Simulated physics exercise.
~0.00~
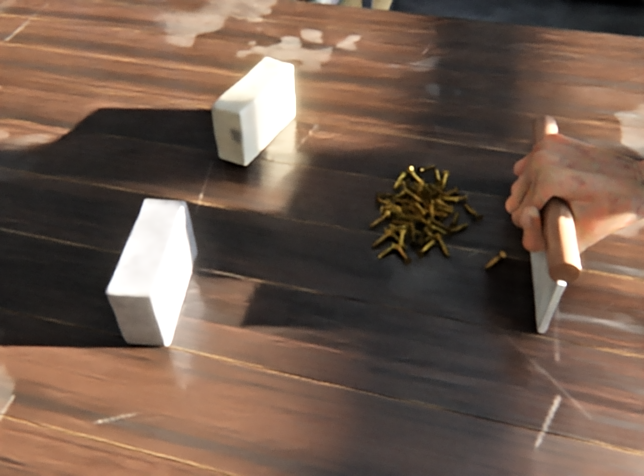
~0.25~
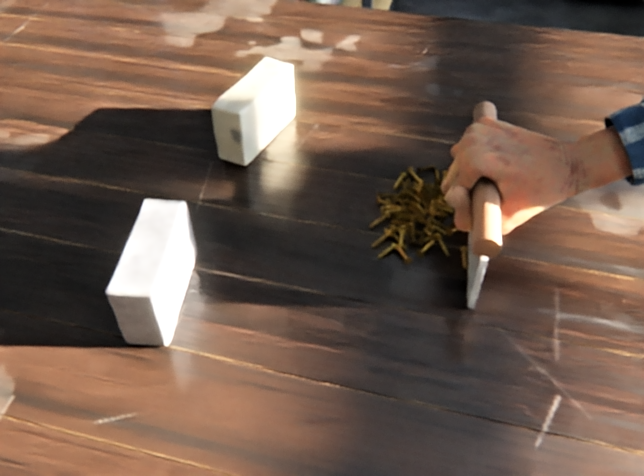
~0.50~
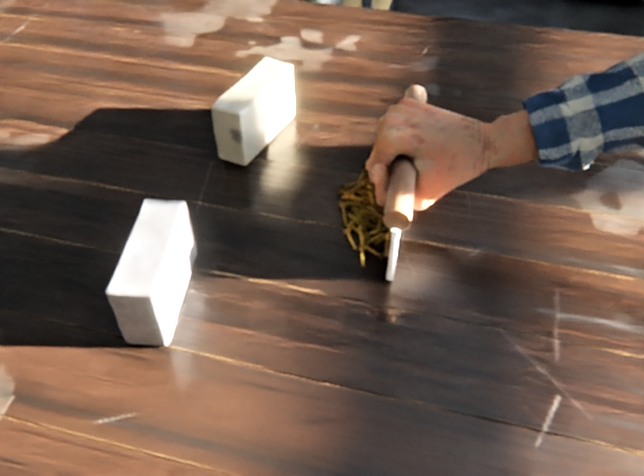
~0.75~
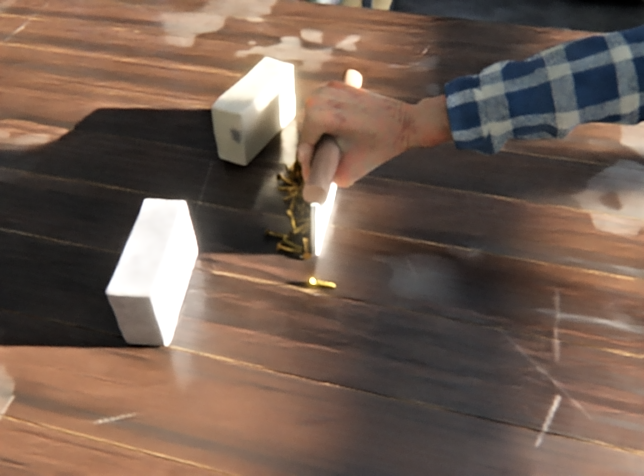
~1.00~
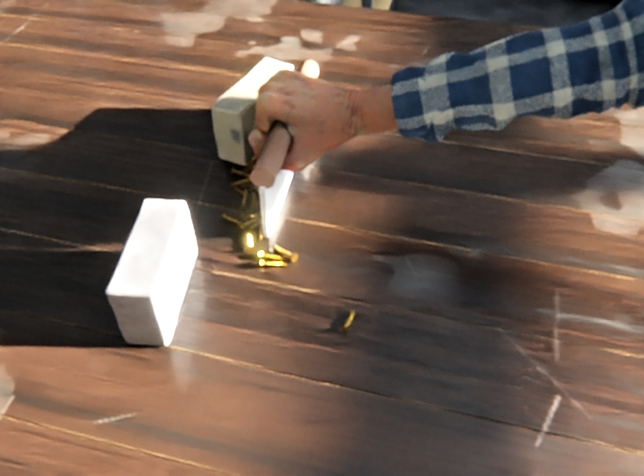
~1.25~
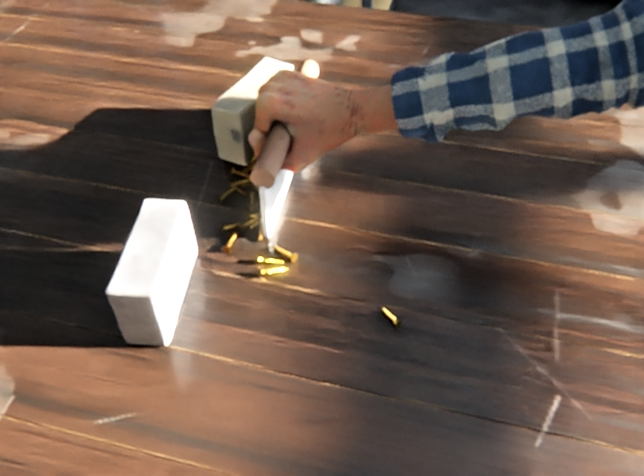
The video shows a hand in a plaid sleeve pushing a pile of small brass-coloured screws leftwards across a wooden table with a scraper towards two white blocks, where it stops, leaving the screws scattered short of the gap, with one lying apart to the right.
